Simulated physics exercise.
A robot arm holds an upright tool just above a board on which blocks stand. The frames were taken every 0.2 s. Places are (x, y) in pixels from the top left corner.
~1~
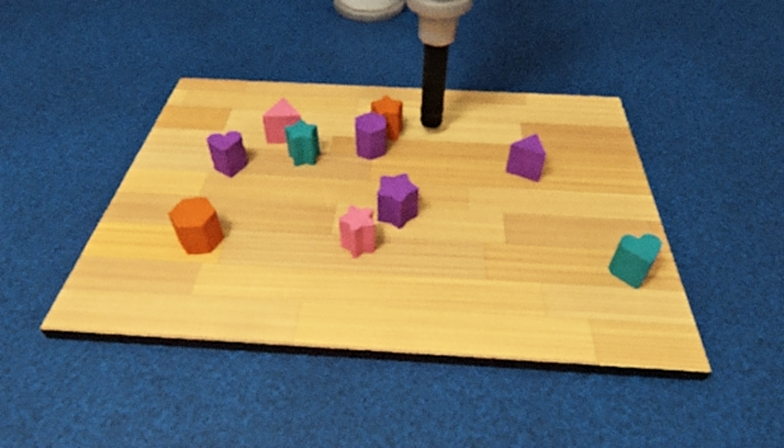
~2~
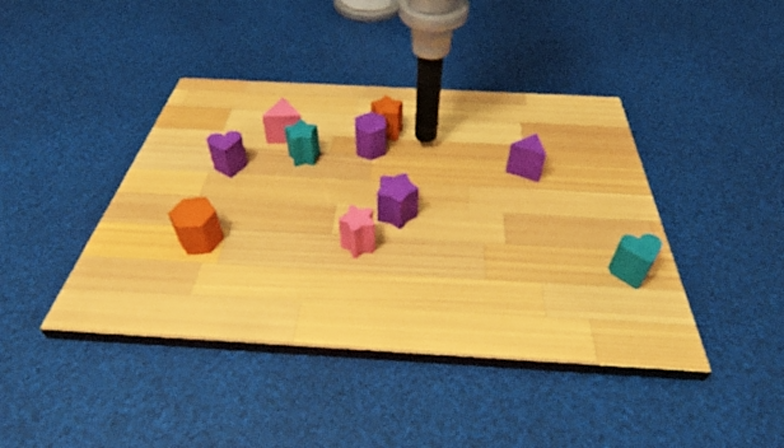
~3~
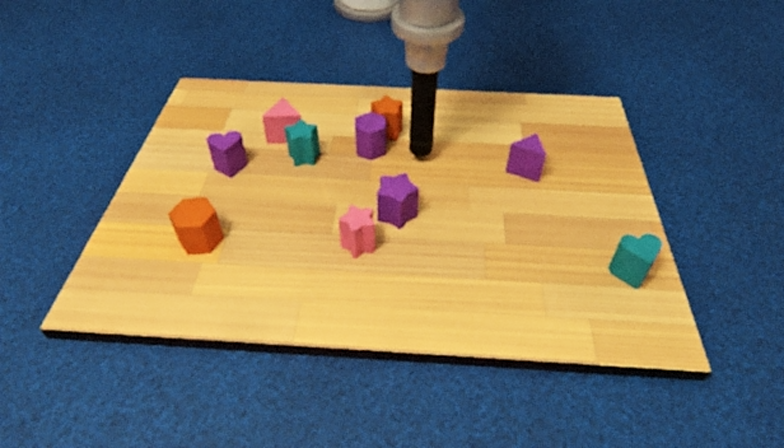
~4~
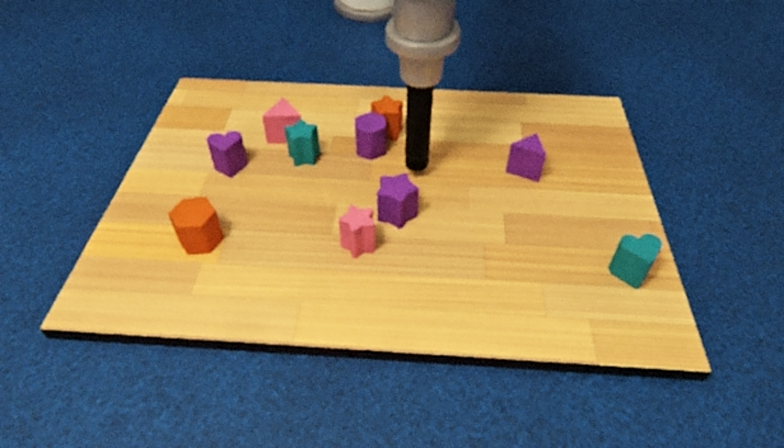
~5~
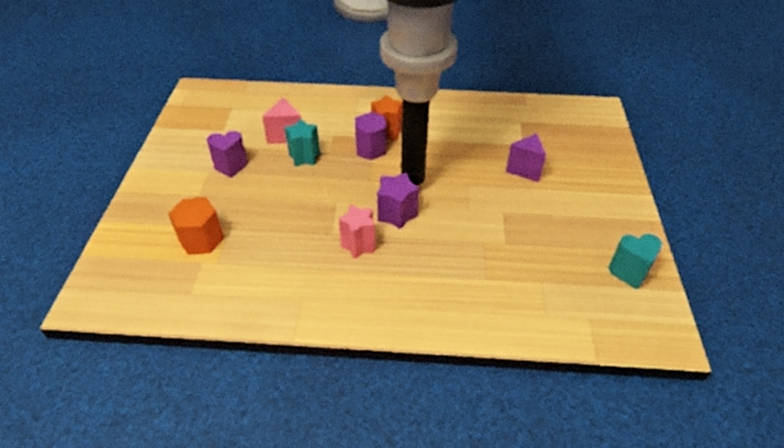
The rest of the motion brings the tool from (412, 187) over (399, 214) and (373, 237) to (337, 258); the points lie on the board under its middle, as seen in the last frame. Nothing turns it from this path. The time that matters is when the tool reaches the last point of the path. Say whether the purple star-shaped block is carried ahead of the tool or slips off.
By then it is in front of the tool.
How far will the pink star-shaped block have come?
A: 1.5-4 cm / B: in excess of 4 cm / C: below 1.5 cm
Letter B.
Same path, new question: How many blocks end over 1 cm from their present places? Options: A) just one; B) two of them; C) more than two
Option B.
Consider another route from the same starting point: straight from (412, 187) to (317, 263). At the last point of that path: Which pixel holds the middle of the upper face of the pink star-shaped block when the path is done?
It is going to be at (349, 243).
On the path given first. One third of the way, tool at (399, 206); pink star-shaped block at (349, 224); purple star-shaped block at (381, 207).
Two thirds of the way, tool at (372, 229); pink star-shaped block at (316, 245), turned 35° clockwise; purple star-shaped block at (350, 233), turned 15° clockwise.
At the end, tool at (337, 250); pink star-shaped block at (278, 271), turned 30° clockwise; purple six-sided block still; purple star-shaped block at (313, 256).
